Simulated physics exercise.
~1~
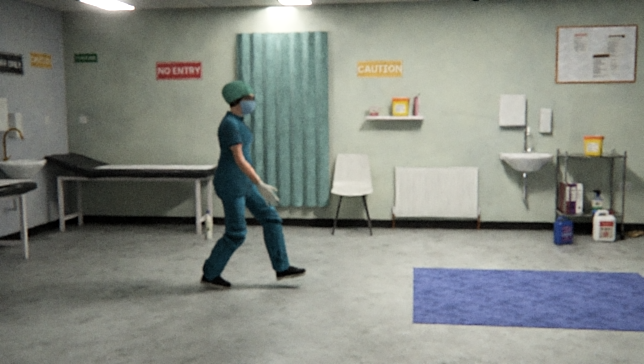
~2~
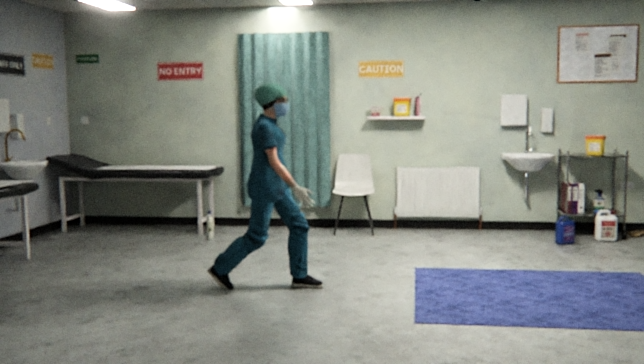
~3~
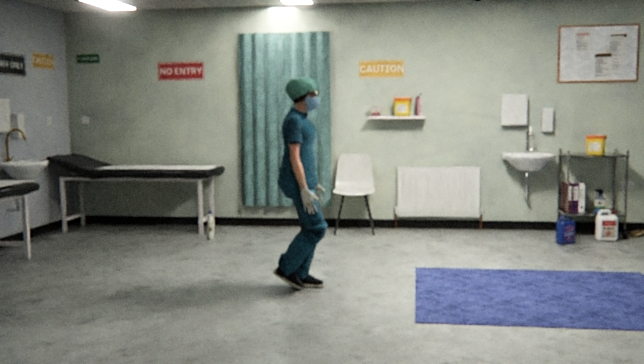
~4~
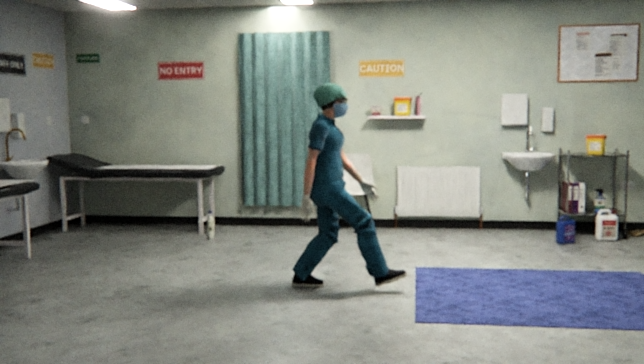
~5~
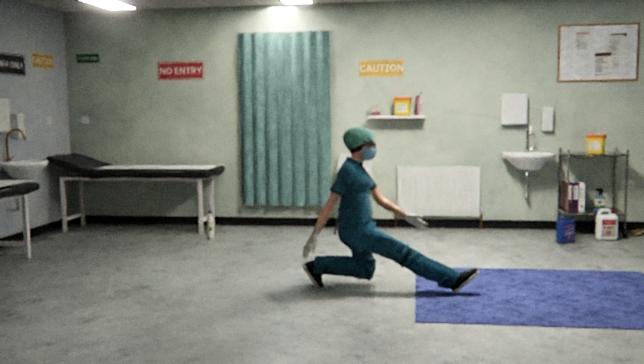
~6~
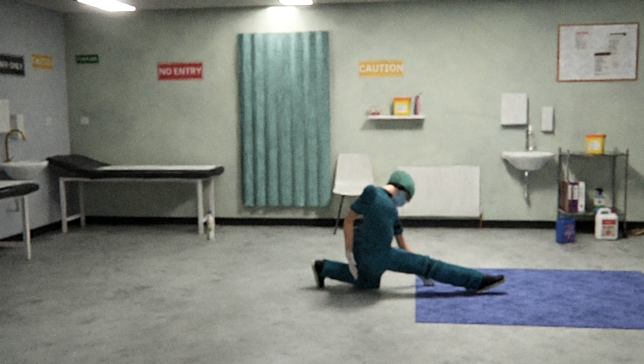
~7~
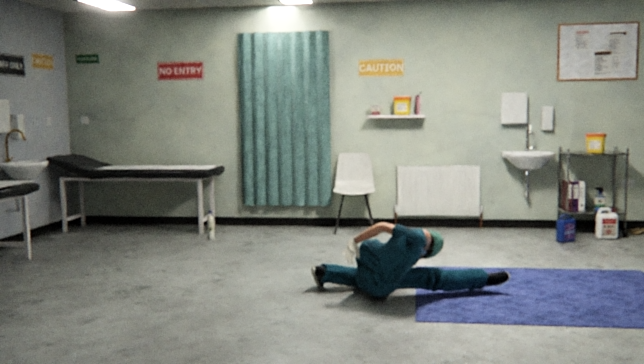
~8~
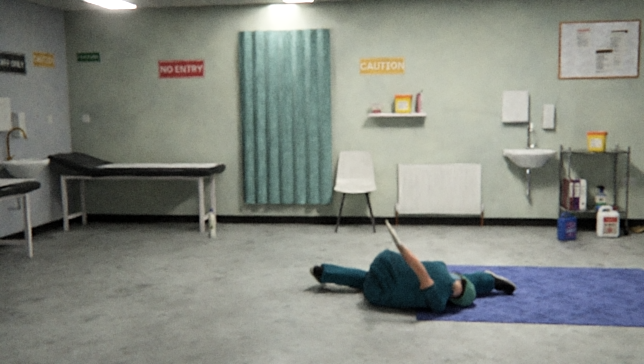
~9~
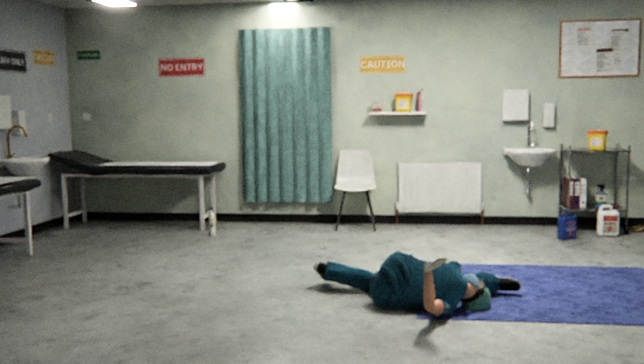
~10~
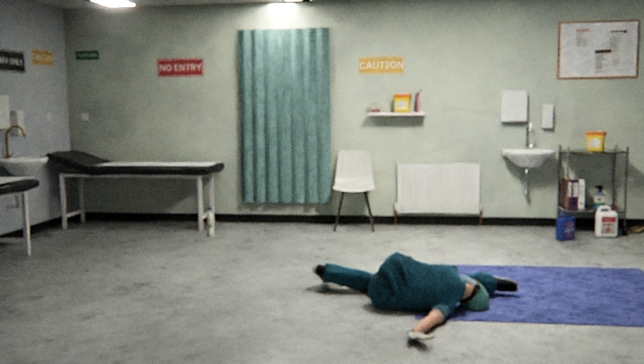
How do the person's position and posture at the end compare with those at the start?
At the start the person is upright and walking in front of the teal curtain, left of the mat. By the end they are farther right and down on the floor, lying partly across the near edge of the blue mat.
